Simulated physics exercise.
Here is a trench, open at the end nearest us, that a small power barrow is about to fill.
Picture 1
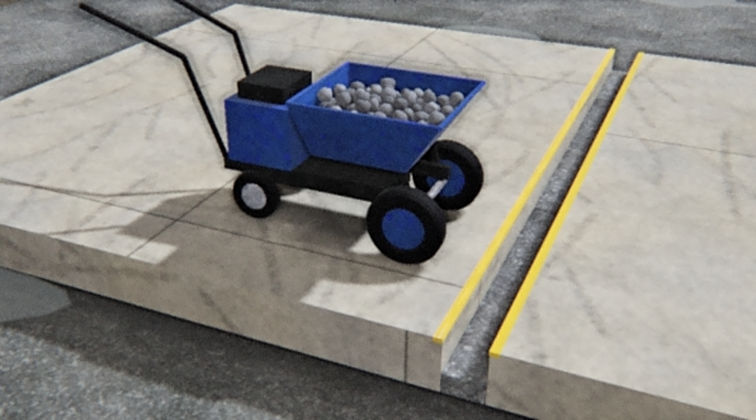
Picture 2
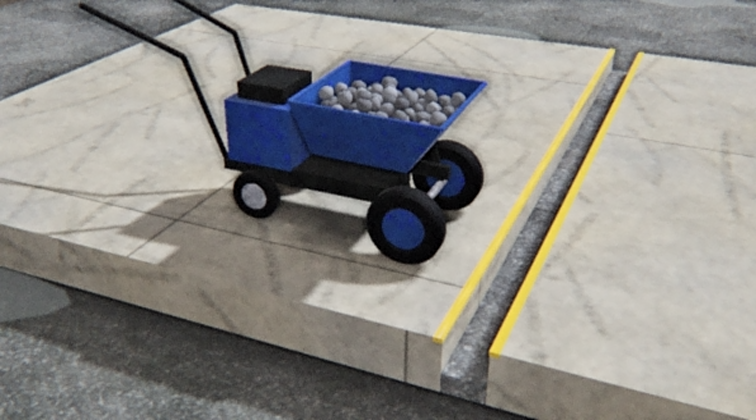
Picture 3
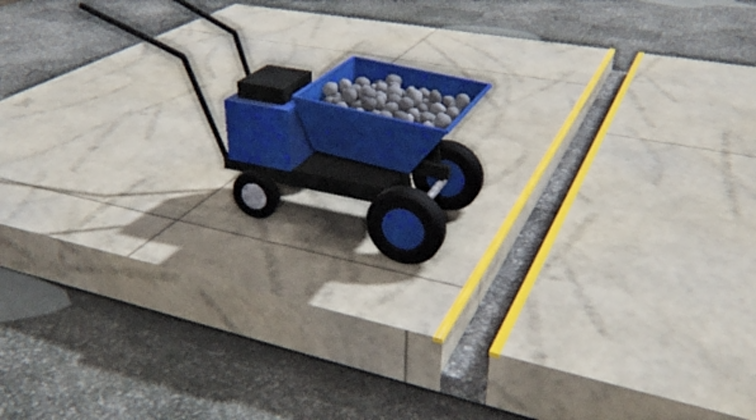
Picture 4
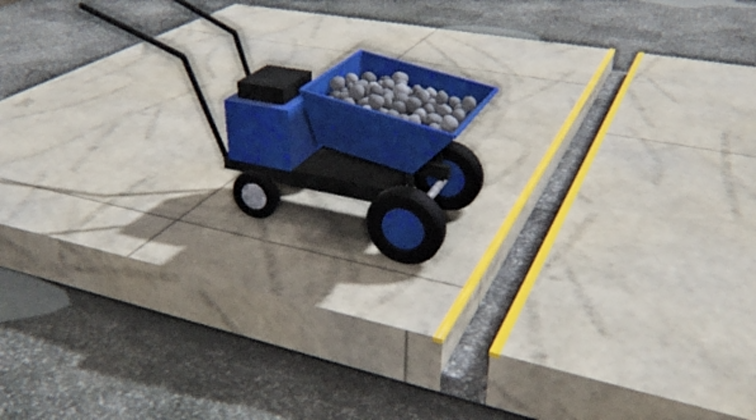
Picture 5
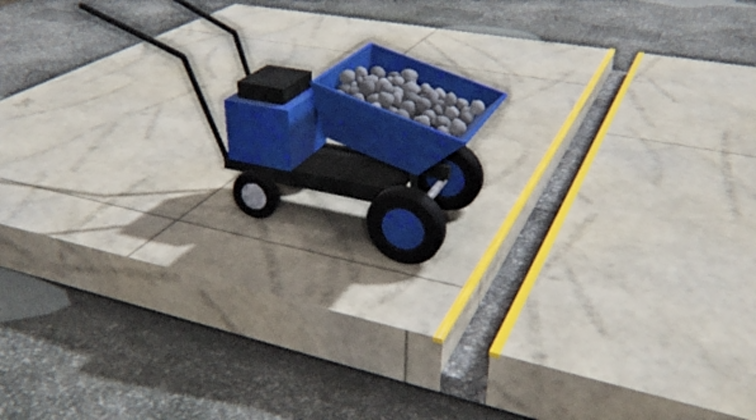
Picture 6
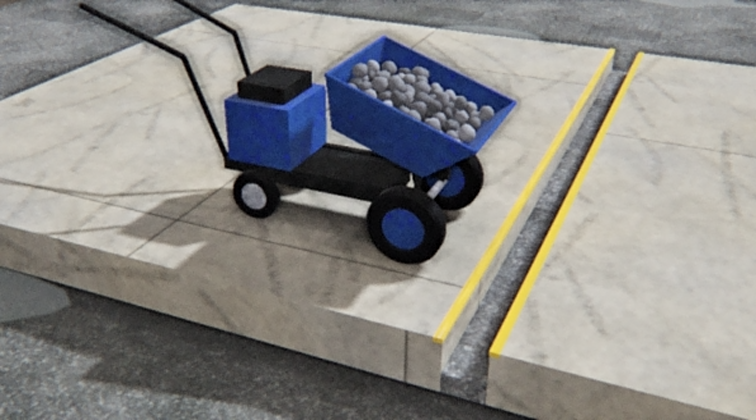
Blue skip of a small power barrow tilting forward to the right, loaded with grey cobbles, beside a narrow yellow-edged trench.
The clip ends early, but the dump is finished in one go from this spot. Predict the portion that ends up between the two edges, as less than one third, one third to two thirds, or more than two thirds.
Between the edges: Less than one third.
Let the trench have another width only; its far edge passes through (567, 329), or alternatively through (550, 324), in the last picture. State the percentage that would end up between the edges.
Close to 80 per cent in the first, close to 60 per cent in the second.
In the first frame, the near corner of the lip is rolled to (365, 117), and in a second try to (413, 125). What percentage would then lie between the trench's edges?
Roughly 70 per cent first, then roughly 40 per cent.
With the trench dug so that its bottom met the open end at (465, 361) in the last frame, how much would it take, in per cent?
Estimate: Approx. 10 per cent.
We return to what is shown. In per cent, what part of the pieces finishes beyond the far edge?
Roughly 90 percent.
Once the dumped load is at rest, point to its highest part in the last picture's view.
I'd mark the summit at roughly pixel (579, 259).
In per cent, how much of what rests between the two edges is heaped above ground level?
Estimate: Near 0 per cent.
Just after the last frame, skip tipped steeply; every one in the skip.
A moment on, skip tipped right over; the larger part in the skip; roughly a quarter beyond it; about a tenth falling.
Further on, skip tipped right over; roughly a quarter in the skip; just a few in or heaped over the trench; the larger part beyond it.
When it is over, skip tipped right over; just a few in the skip; about a tenth in or heaped over the trench; the larger part beyond it.
